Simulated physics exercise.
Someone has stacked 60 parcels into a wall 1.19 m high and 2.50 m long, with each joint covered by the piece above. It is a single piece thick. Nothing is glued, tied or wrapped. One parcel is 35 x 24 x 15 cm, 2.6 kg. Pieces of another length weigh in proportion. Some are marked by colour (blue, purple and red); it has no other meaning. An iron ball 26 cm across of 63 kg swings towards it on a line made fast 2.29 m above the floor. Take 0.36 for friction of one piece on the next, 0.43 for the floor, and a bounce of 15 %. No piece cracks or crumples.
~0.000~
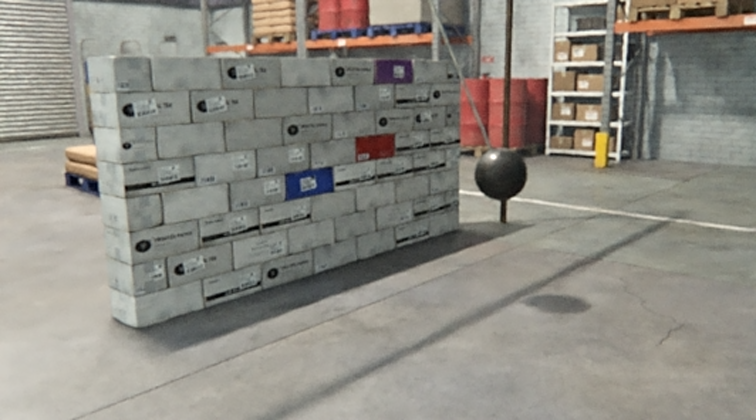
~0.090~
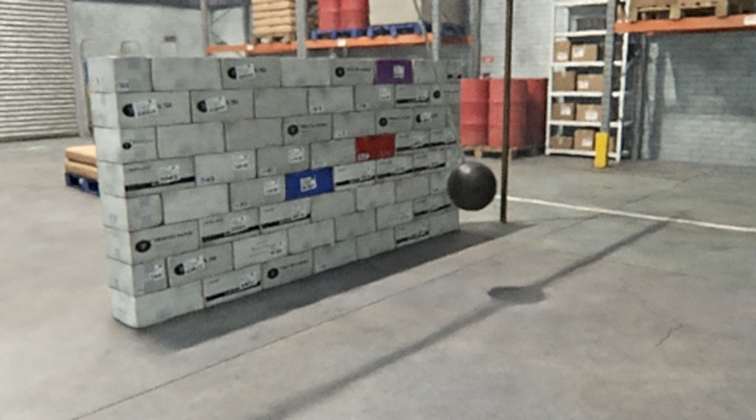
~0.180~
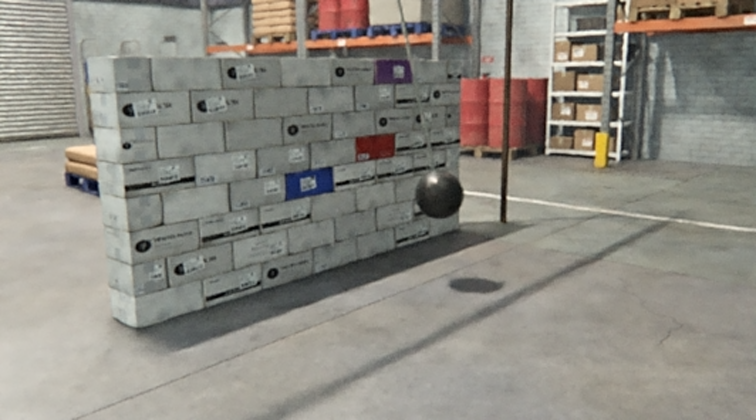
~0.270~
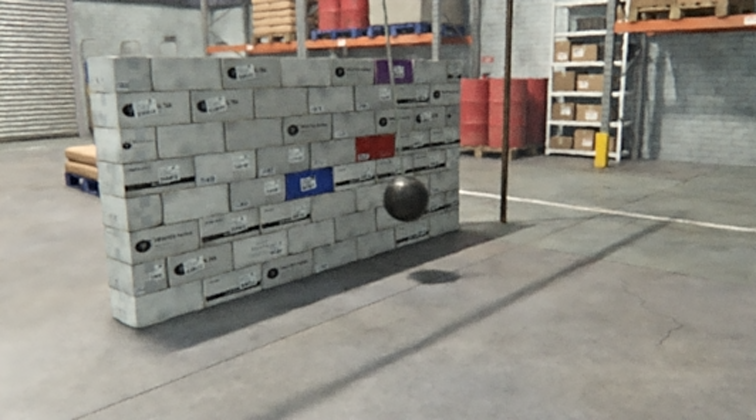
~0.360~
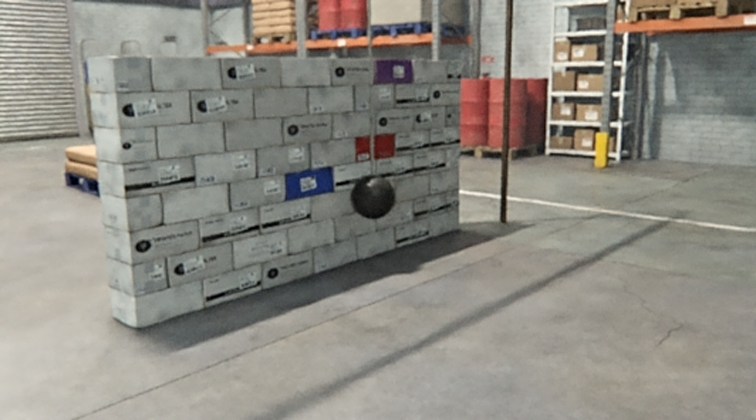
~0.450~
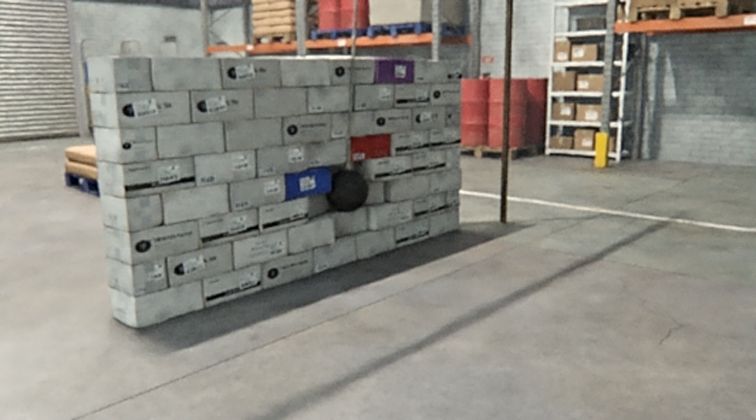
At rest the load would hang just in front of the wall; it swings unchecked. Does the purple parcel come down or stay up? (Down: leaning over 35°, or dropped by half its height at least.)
The purple parcel remains up.
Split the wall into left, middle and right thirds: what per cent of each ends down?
In per cent: Left 0, middle 20, right 0.
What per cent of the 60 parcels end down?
Roughly 5 per cent of them.
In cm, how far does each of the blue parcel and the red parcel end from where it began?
Moved: Blue 5, red 15.
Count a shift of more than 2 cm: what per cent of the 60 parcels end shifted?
Shifted: 30 per cent.
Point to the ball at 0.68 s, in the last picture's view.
Near (301, 173).
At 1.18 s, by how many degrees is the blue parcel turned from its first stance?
About 0°.
After 0.52 s, line 10° past plumb; none of the 60 parcels down, 18 disturbed; purple parcel 14 mm from its place; red parcel 7 cm from its place.
After 0.68 s, line 18° past plumb; 1 of the 60 parcels down; purple parcel 4° from how it stood; red parcel 14 cm from its place.
After 1.18 s, line 24° past plumb; 3 of the 60 parcels down; purple parcel 35 mm from its place; red parcel 16 cm from its place.
In the end (1.8 s), line 3° before plumb; 3 of the 60 parcels down; purple parcel unmoved; red parcel 14 cm from its place; blue parcel 46 mm from its place. From the last view, middles, purple parcel near (380, 72), red parcel near (348, 145).
